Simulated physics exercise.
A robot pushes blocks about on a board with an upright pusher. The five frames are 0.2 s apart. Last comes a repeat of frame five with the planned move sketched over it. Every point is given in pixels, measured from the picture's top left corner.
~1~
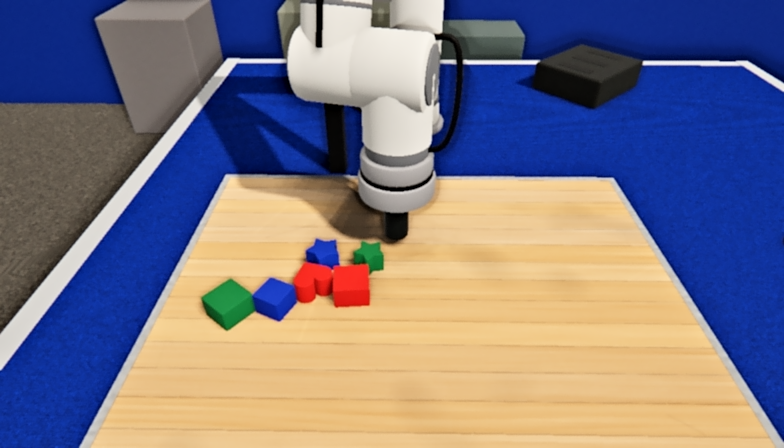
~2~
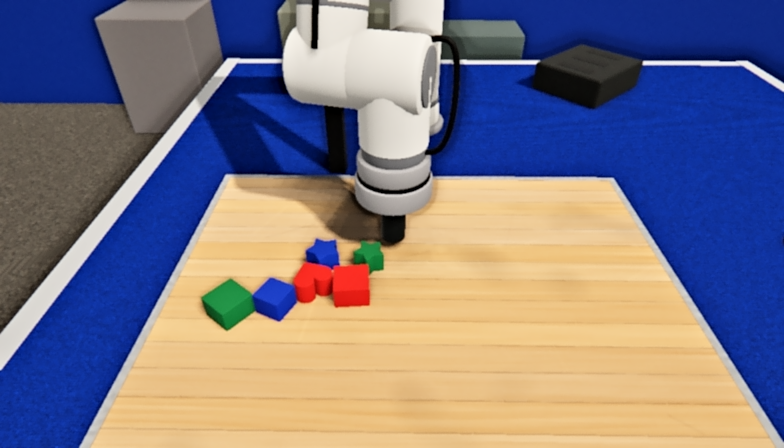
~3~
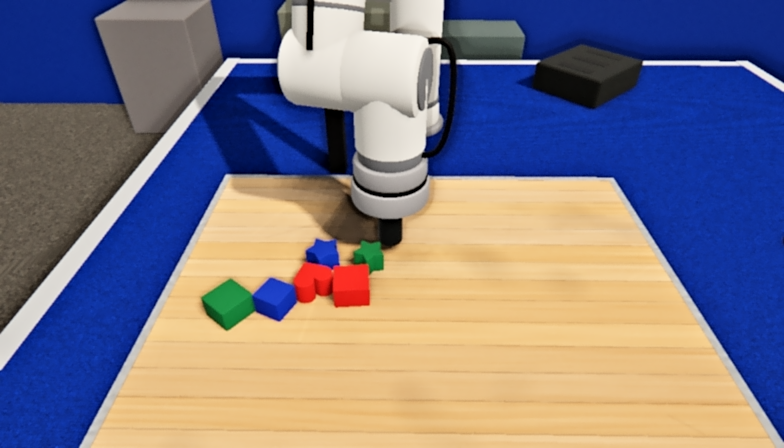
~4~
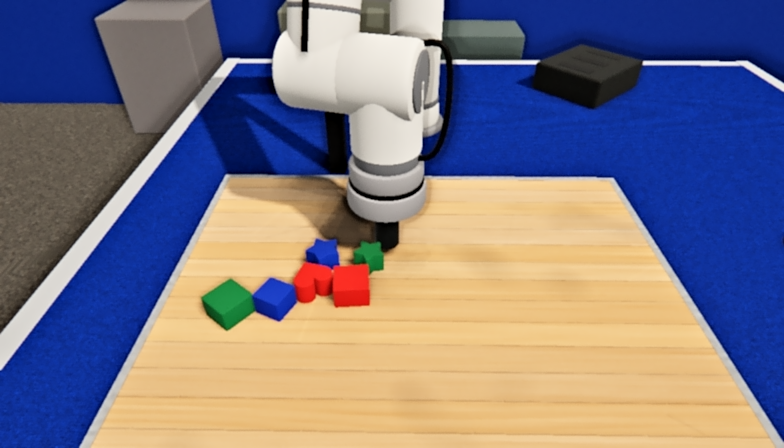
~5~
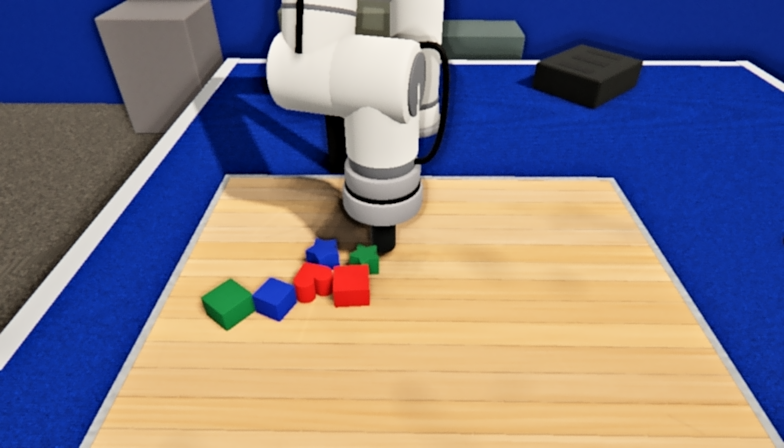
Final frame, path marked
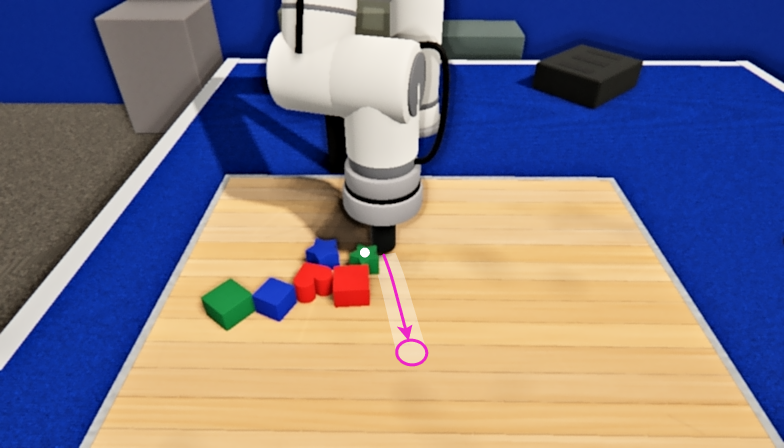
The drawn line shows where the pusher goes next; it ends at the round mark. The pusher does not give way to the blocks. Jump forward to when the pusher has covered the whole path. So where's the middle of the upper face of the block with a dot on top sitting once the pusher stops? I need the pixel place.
Somewhere near (373, 279).
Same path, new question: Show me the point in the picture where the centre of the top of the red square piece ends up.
Pixel (337, 289).
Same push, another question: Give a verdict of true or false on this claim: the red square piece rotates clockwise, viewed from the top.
My answer: True.
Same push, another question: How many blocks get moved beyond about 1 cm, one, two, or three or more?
Number moved: 2.
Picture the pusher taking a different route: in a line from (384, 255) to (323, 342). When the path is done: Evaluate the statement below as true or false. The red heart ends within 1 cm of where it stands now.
My answer: False.
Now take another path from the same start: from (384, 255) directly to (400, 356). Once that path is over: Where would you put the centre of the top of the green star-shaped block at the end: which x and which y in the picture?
Most likely (365, 268).
The drawn path runs straight from (384, 255) to (412, 352); the dot is on the green star-shaped block.
On the path given first. One third of the way, pusher at (393, 274); red square piece at (341, 287), turned 30° clockwise; green star-shaped block at (368, 271), turned 60° clockwise.
Two thirds of the way, pusher at (402, 306); red square piece at (337, 289), turned 45° clockwise; green star-shaped block at (373, 279), turned 95° clockwise.
At the end, pusher at (412, 343); blue star-shaped block not moved; red square piece at (337, 289), turned 45° clockwise; green star-shaped block at (373, 279), turned 95° clockwise.
